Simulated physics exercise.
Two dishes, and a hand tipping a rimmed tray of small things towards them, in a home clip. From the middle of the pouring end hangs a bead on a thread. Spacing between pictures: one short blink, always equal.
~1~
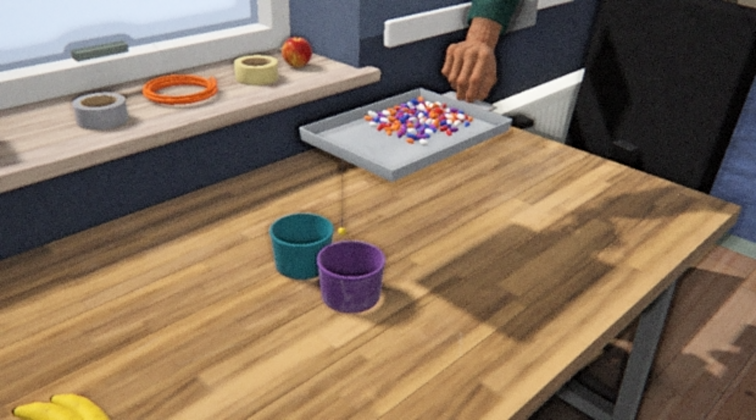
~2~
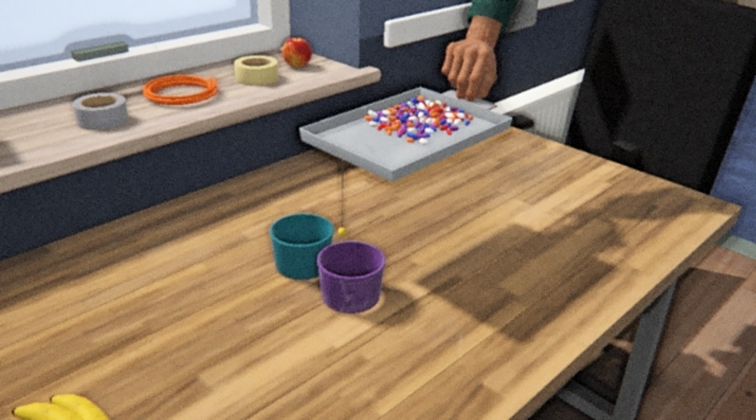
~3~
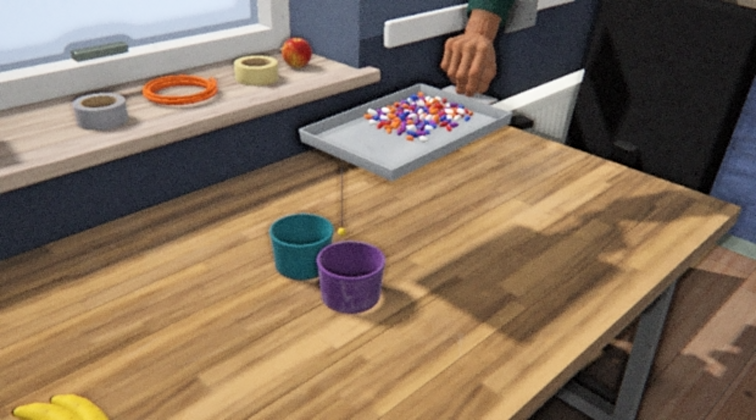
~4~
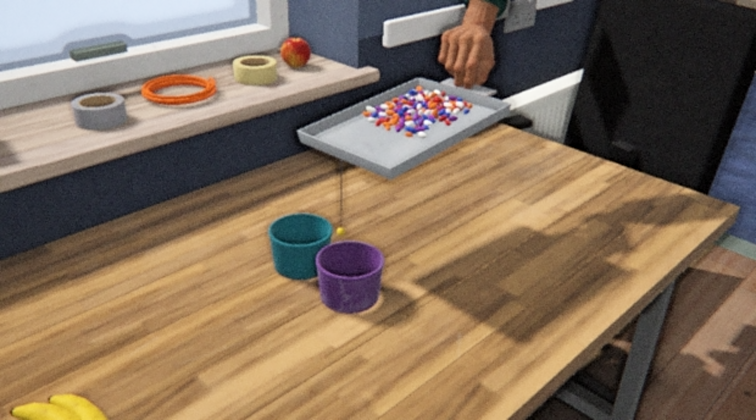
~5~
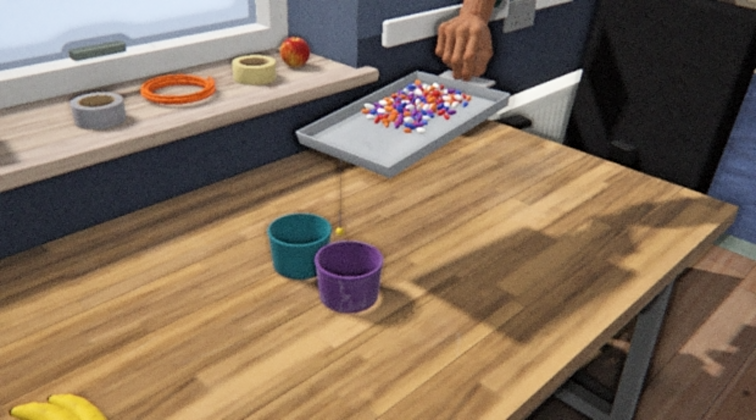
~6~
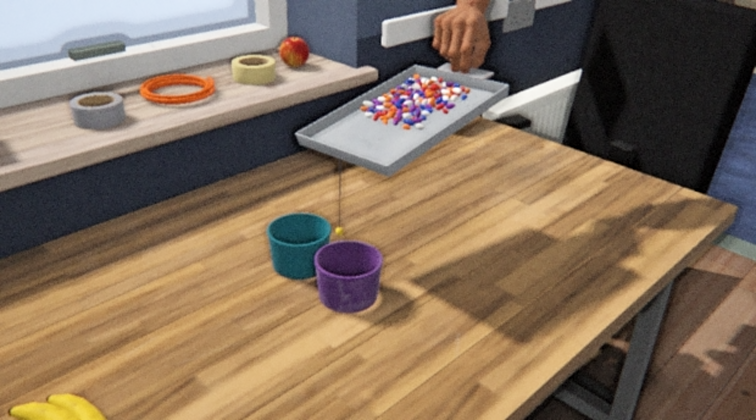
The clip opens on a hand holding a level grey tray of small colourful jelly beans above a wooden table, near a teal dish and a purple one. The hand then slowly raises the tray's far side, tilting it slightly towards its left corner, while the dishes stay still.
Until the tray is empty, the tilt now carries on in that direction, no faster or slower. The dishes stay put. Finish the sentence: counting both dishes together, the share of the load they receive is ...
The share is greater than half.
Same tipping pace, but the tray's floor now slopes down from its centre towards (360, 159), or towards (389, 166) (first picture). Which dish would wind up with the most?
The right-side dish, then the right-side dish.
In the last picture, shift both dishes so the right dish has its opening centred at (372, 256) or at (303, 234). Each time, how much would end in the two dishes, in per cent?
You'd end up with around 50 per cent and then around 80 per cent.
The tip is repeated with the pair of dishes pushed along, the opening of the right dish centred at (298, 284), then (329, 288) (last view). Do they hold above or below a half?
The first time it's lower than half, the second time lower than half.
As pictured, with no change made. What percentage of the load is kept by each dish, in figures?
In per cent, left near 90 and right near 0.
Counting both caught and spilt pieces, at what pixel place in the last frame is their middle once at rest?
I'd say the middle ends up at about (298, 255).
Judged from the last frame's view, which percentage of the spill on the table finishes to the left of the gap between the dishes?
Roughly 100 in a hundred.
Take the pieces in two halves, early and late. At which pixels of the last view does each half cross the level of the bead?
Earlier half at (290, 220), later half at (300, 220).
Soon after the last picture, tray tipped steeply; nearly all on the tray; a stray few in the air.
A little later, tray tipped right over; most on the tray; a small part in the left dish; a stray few in the air.
Later still, tray tipped past a quarter turn; a stray few in the right dish; most in the left dish; a small part outside both.
At rest, tray tipped past a quarter turn; a stray few in the right dish; most in the left dish; a small part outside both.
